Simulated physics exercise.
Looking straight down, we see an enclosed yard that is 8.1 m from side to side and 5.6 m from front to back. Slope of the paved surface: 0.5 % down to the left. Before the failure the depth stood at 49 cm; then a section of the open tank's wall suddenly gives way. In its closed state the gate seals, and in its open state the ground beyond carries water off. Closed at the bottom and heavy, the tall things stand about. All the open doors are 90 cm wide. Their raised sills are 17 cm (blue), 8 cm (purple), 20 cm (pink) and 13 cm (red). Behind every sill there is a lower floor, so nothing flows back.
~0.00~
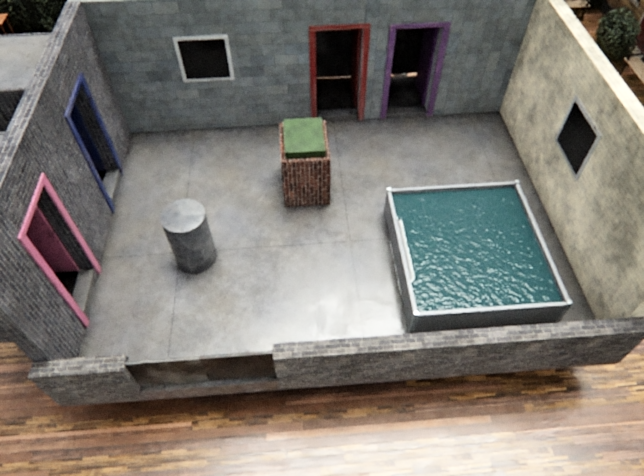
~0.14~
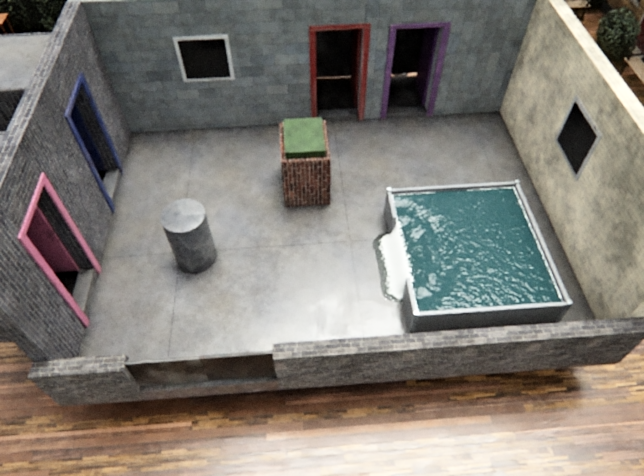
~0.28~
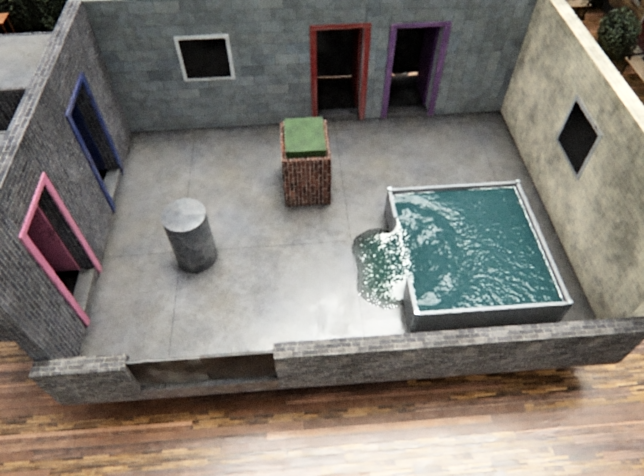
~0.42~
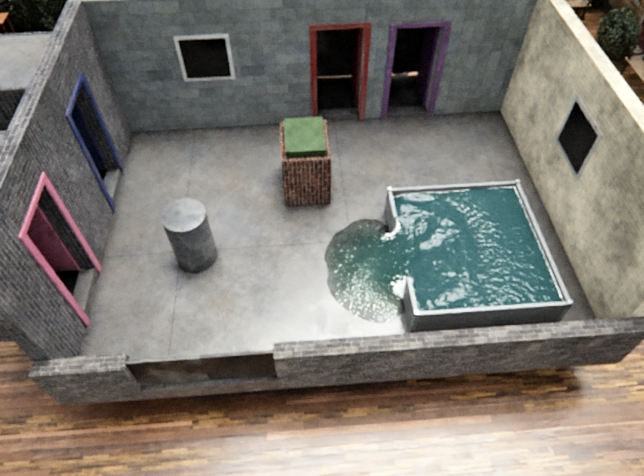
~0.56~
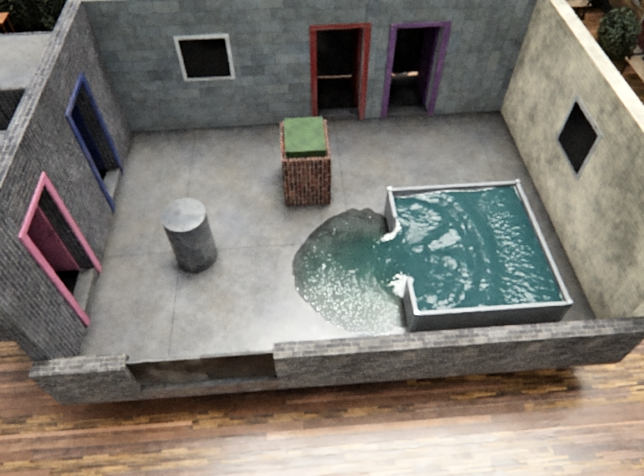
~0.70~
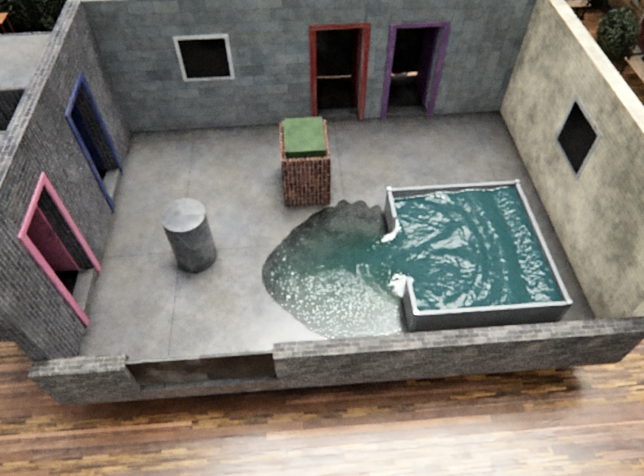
Walled grey courtyard with coloured doorways, water bursting from the left side of a raised square pool and spreading left across the floor.
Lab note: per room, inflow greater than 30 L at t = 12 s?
My prediction: Blue door: Short of the limit, purple door: Short of the limit, pink door: Short of the limit, red door: Short of the limit.
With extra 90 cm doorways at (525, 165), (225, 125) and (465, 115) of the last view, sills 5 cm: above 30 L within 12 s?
In turn: Below, past it, below.
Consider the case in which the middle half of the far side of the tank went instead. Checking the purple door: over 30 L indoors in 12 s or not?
Measured against that limit, the purple door goes beyond it.
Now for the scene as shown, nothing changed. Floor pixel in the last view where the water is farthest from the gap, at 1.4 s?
Somewhere near pixel (149, 293).
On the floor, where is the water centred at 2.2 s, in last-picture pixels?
Around (387, 267) in the last picture.
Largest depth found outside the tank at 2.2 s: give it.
24 cm or so.
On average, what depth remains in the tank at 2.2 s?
31 cm.
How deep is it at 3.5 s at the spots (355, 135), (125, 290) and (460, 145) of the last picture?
I'd read it as roughly 0, 7 and 0 cm, in that order.
After 1.4 s water covers 25 % of the floor and is deepest (28 cm) near (385, 268); blue door not reached, purple door not reached, pink door not reached, red door not reached.
After 2.2 s water covers 40 % of the floor and is deepest (24 cm) near (385, 268); blue door not reached, purple door not reached, pink door 13 cm at the sill, 0 L in, red door not reached.
After 3.5 s water covers 50 % of the floor and is deepest (28 cm) near (75, 380); blue door 14 cm at the sill, 0 L in, purple door not reached, pink door 18 cm at the sill, 0 L in, red door not reached.
After 7.0 s water covers 65 % of the floor and is deepest (20 cm) near (132, 132); blue door 12 cm at the sill, 0 L in, purple door not reached, pink door 13 cm at the sill, 1 L in, red door 5 cm at the sill, 0 L in.
After 12.0 s water covers 95 % of the floor and is deepest (11 cm) near (92, 306); blue door 10 cm at the sill, 0 L in, purple door 4 cm at the sill, 0 L in, pink door 10 cm at the sill, 1 L in, red door 7 cm at the sill, 0 L in.
